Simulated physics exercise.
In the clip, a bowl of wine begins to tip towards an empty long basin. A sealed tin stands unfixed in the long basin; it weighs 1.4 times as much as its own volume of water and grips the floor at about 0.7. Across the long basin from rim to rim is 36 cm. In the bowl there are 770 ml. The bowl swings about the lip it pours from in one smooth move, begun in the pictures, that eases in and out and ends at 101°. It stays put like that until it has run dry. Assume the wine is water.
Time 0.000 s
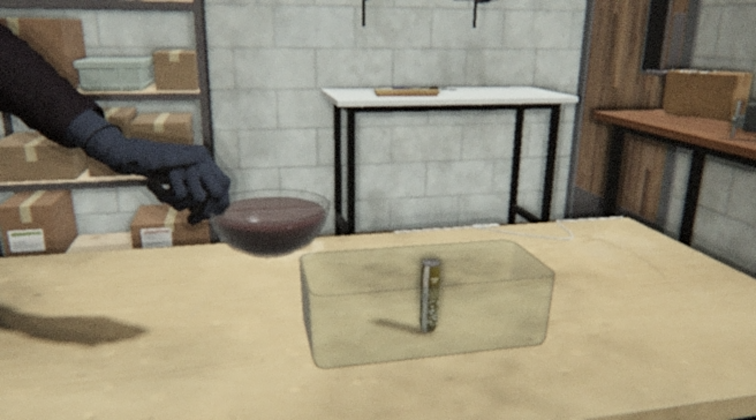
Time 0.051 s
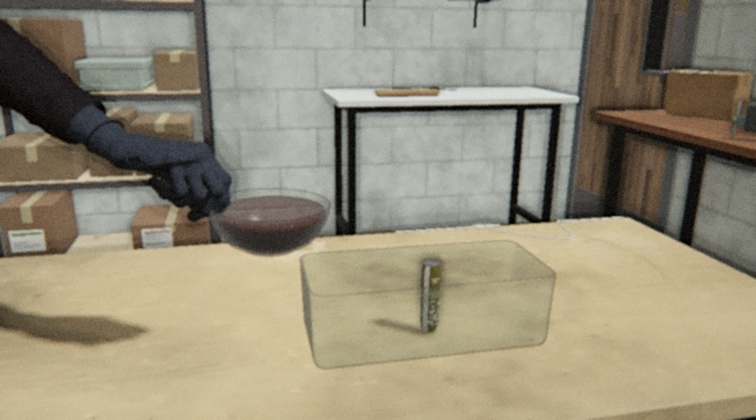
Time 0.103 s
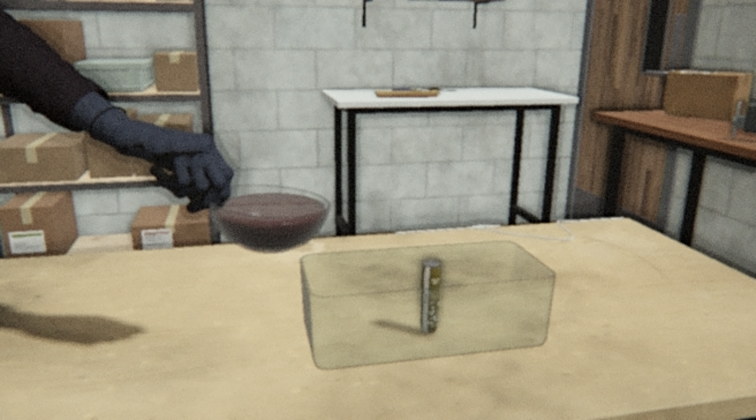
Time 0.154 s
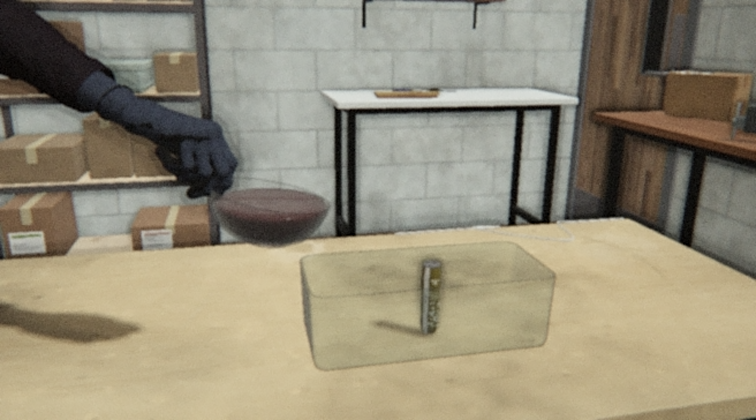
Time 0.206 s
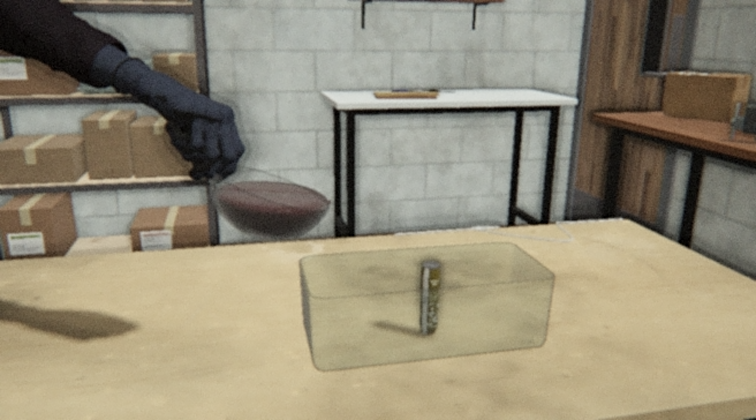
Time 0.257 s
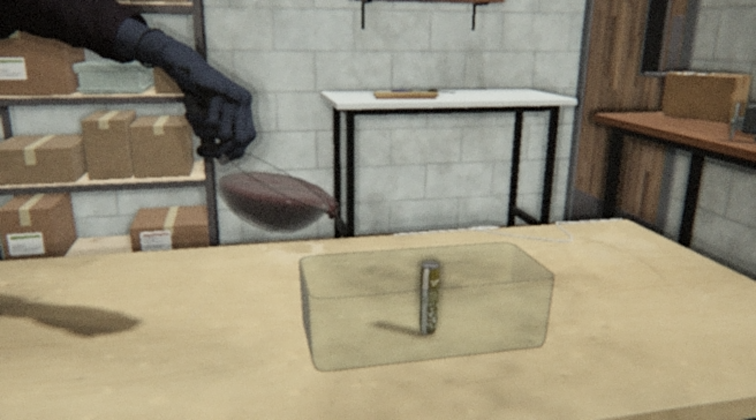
A gloved hand tilts a glass bowl of dark red liquid rightward beside a clear basin.
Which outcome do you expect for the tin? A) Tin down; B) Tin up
Tin down.
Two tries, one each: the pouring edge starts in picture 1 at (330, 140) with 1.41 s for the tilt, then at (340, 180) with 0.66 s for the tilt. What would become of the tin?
Try 1: Still standing; try 2: Tipped over.
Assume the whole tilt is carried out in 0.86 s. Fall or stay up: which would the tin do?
It stays steady, then.
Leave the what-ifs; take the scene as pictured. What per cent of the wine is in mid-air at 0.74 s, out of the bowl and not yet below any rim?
3 in a hundred, give or take.
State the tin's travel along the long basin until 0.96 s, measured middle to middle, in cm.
The tin has gone some 4 cm.
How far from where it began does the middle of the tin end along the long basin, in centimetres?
In the end the tin's centre has shifted about 9.0 centimetres.
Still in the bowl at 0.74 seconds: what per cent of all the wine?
Close to 0 percent of the whole amount.
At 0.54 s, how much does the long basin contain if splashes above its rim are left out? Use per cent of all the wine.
Close to 26 in a hundred.
By 0.54 s the tilt is 89° and 15 per cent is still to pour; the tin stands where it began.
By 0.74 s the tilt is 101° and 0 per cent is still to pour; the tin stands 2 cm from where it began.
By 0.96 s the tilt is 101° and 0 per cent is still to pour; the tin leans 25°.
By 1.19 s the tilt is 101° and 0 per cent is still to pour; the tin lies on its side.
At rest the tin lies on its side.
